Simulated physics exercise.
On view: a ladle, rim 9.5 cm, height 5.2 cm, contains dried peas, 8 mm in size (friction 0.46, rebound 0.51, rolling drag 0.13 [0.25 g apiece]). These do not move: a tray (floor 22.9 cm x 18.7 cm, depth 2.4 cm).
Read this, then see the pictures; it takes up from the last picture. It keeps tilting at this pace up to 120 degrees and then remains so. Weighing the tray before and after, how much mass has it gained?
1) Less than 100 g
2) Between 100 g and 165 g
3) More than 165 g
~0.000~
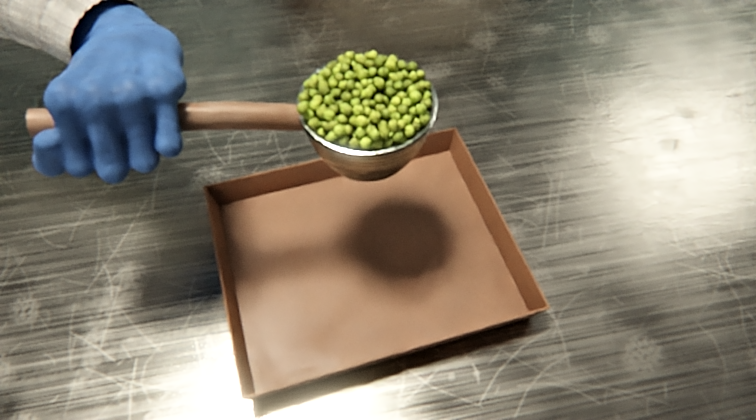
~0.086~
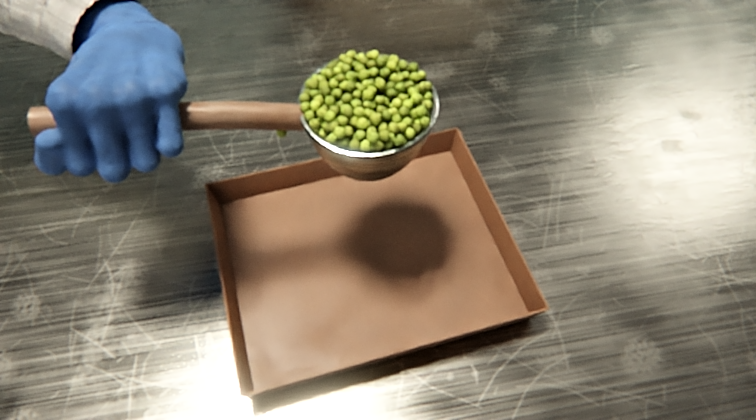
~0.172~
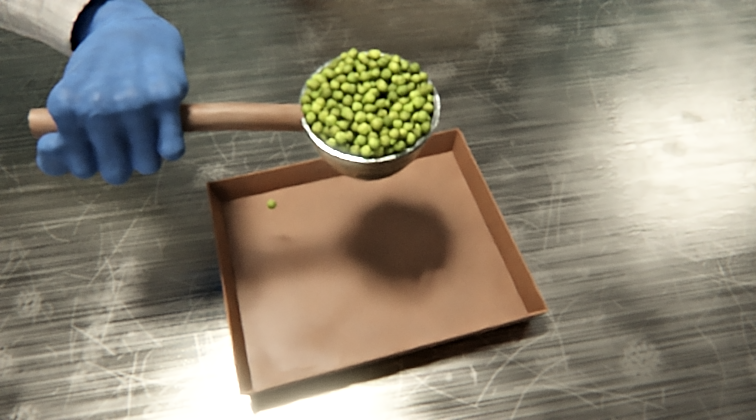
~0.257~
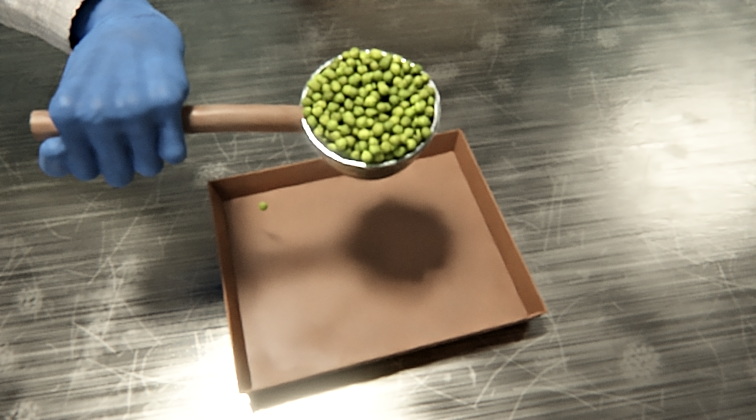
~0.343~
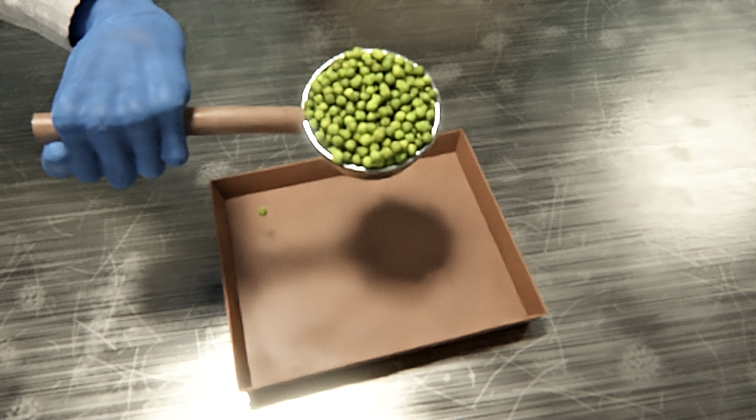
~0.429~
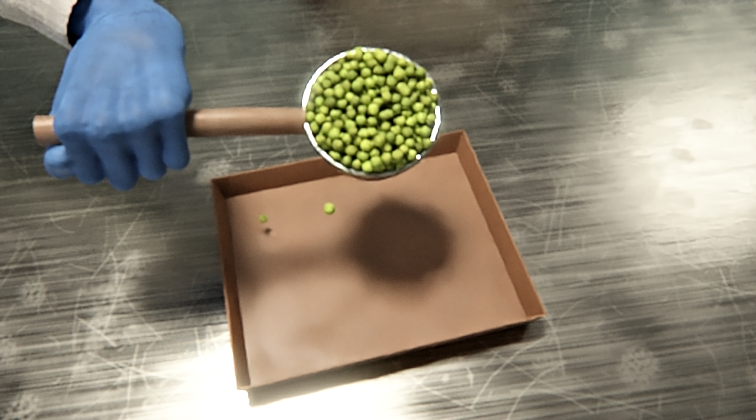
The answer is 3.
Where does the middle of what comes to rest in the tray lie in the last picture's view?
It's about (382, 272) in the last view.
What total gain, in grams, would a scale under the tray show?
200 g or thereabouts.
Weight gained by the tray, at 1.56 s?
Logged value, approx.: 90 g.
After 1.05 s, tilt 54 degrees; 9 g in the tray, ladle holds 90 %.
After 1.56 s, tilt 81 degrees; 92 g in the tray, ladle holds 50 %.
After 2.03 s, tilt 107 degrees; 182 g in the tray, ladle holds 10 %.
Then, at 2.49 s, tilt 120 degrees; 204 g in the tray, ladle holds 0 %.
In the end, at 2.7 s, 204 g in the tray, ladle holds 0 %.
